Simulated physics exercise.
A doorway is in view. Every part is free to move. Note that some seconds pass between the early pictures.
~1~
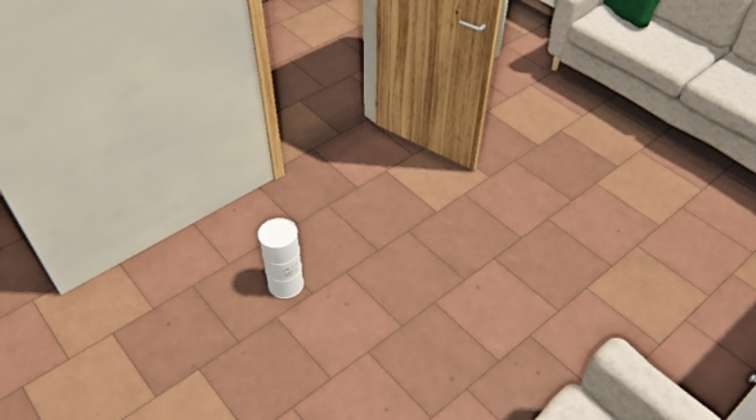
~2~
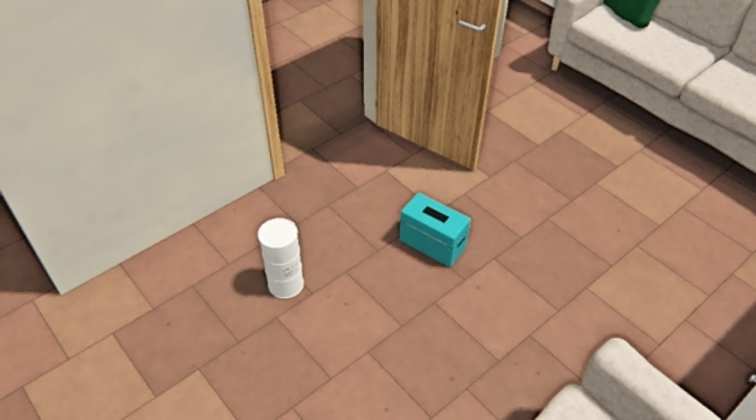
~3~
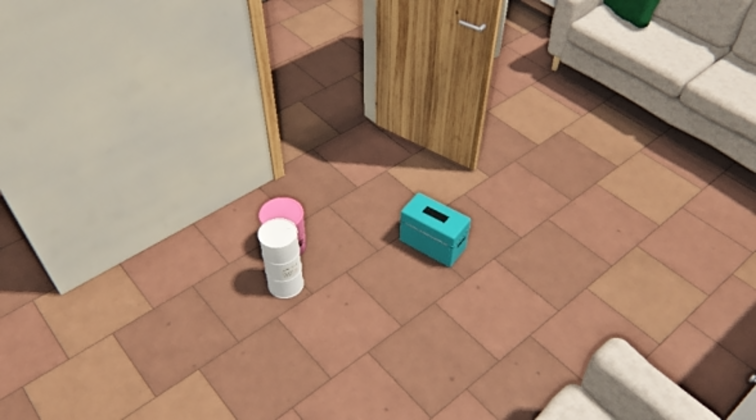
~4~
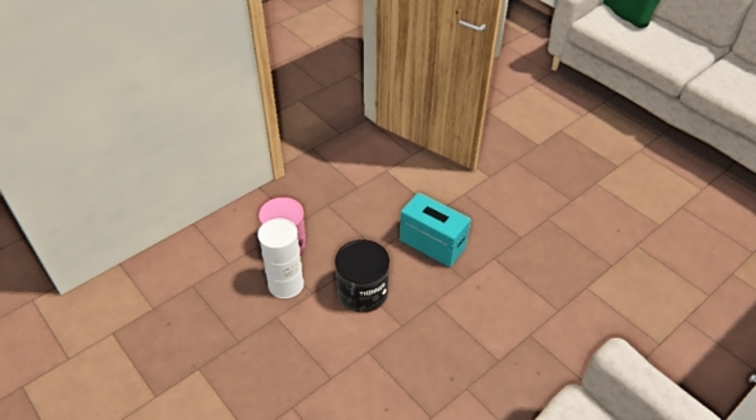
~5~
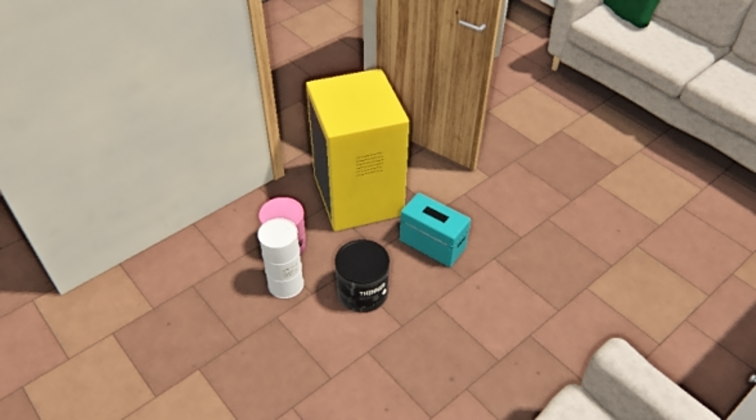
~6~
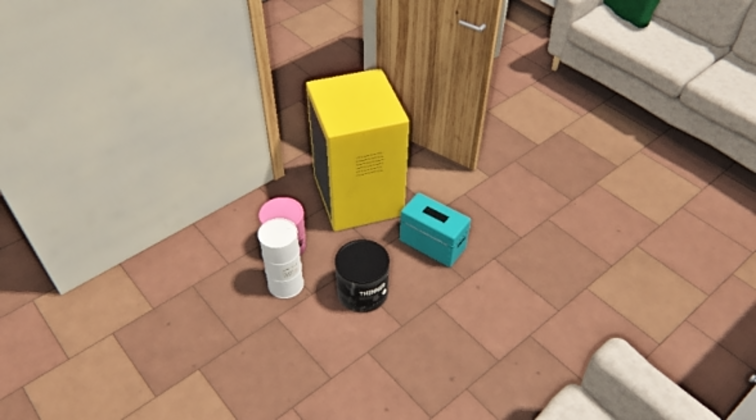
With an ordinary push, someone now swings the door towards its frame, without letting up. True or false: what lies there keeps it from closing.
True.
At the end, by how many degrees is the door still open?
Roughly 60°.
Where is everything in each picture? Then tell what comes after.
Door wide open and still, in the first frame.
Door wide open and still; white canister (282, 259); turquoise toolbox (434, 230), in the second frame.
Door wide open and still, in the third frame.
Door wide open and still; white canister (282, 259); turquoise toolbox (434, 230), in the fourth frame.
Door wide open and still; black pail (362, 277), in the fifth frame.
Door wide open and still; yellow appliance (357, 152); white canister (282, 259), in the sixth frame.
Then, 0.50 s after the last picture, open by 95°.
Then, 0.70 s after the last picture, open by 86°.
Then, 0.90 s after the last picture, open by 74°.
Then, 1.10 s after the last picture, open by 62°.
At rest, open by 60°; all 5 in place. Seen from the same camera at the end, yellow appliance near (355, 152).
